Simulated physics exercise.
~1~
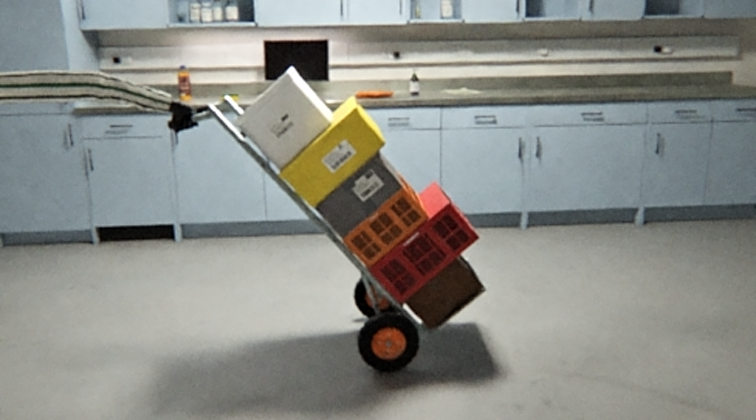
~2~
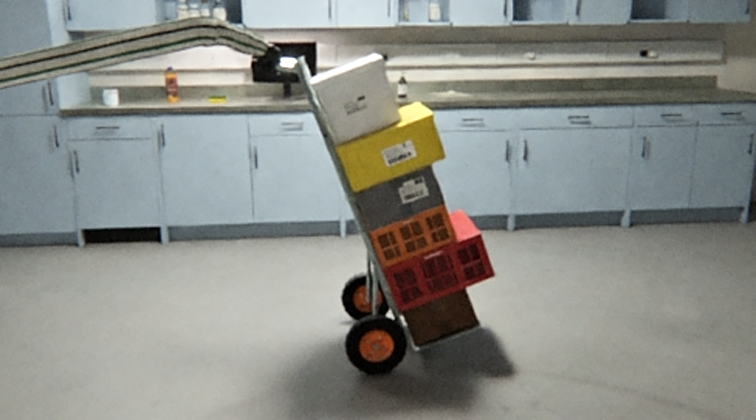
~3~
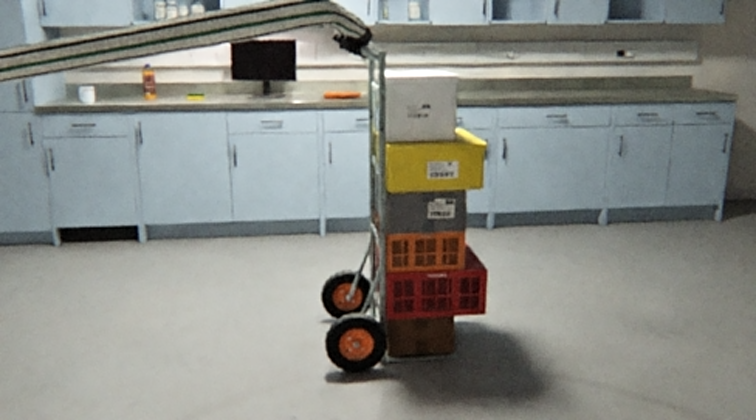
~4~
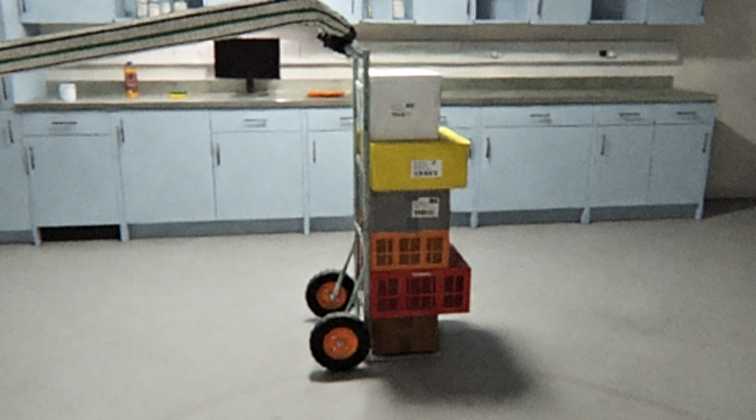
The footage shows a robotic arm holding a leaning two-wheeled hand truck stacked with boxes and crates, including white, yellow, grey, orange and red ones, and swinging it upright in front of blue cabinets, where it stands with the whole stack still in place.
